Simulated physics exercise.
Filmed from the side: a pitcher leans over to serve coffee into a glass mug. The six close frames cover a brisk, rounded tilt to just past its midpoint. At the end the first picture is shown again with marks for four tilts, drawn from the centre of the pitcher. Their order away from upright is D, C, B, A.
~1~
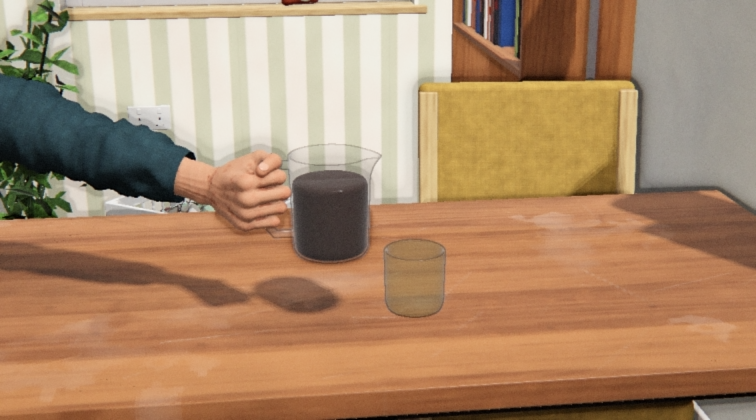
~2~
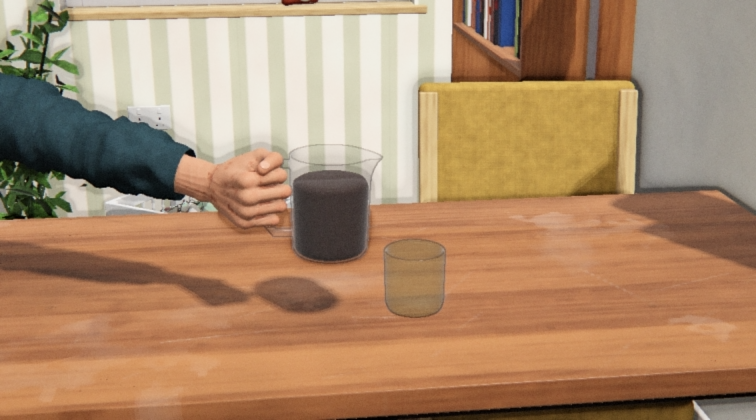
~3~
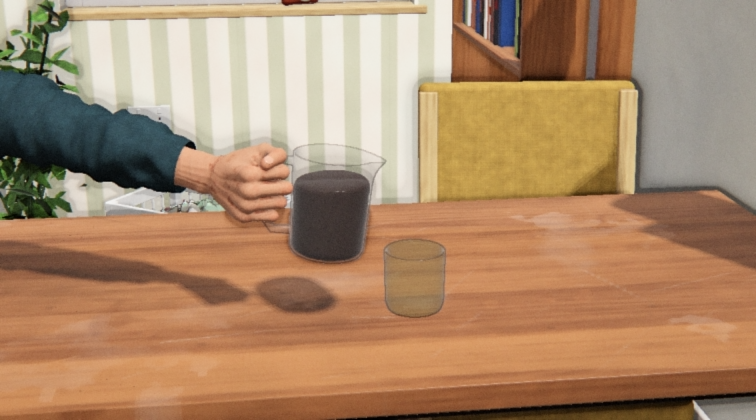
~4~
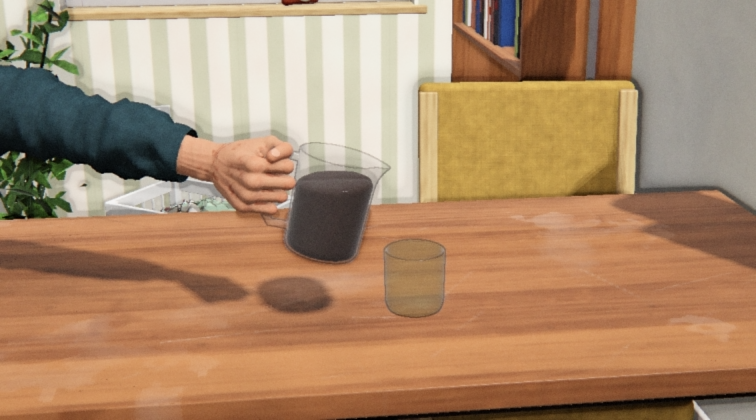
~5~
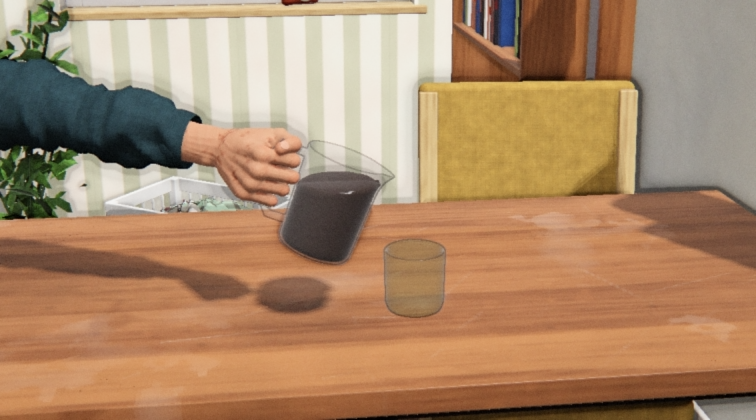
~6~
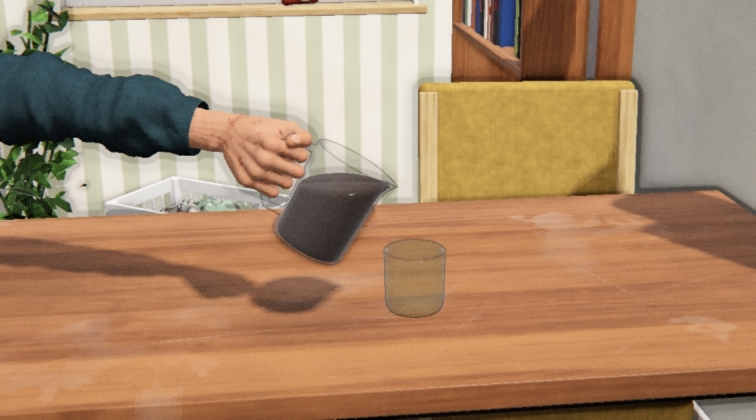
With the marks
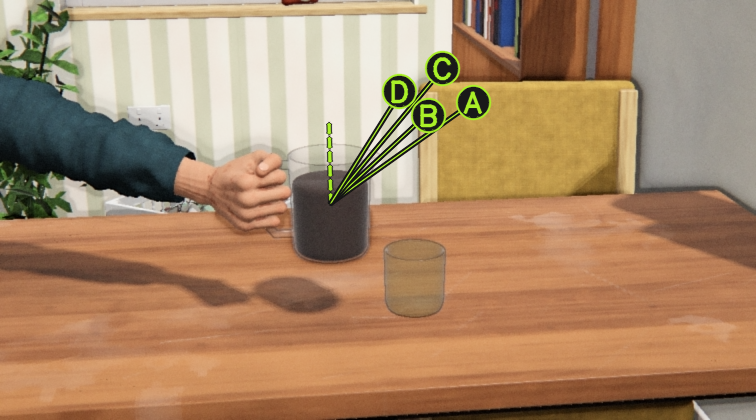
A hand holds a clear pitcher of dark liquid upright, then tilts it rightward beside a glass.
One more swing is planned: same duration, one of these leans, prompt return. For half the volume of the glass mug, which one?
Use tilt A.
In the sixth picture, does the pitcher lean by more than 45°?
No, it does not.
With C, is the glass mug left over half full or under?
Under half.
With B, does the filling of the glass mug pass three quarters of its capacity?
No, it does not.
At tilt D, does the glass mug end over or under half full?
Under.
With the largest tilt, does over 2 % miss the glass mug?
No, it does not.
In lime, A at (459, 111); B at (414, 125); C at (432, 81); D at (391, 107).
With A, the glass mug ends with about 49 % of what it can hold.
With B, the glass mug ends with about 28 % of what it can hold.
With C, the glass mug ends with about 13 % of what it can hold.
With D, the glass mug ends with about 2 % of what it can hold.
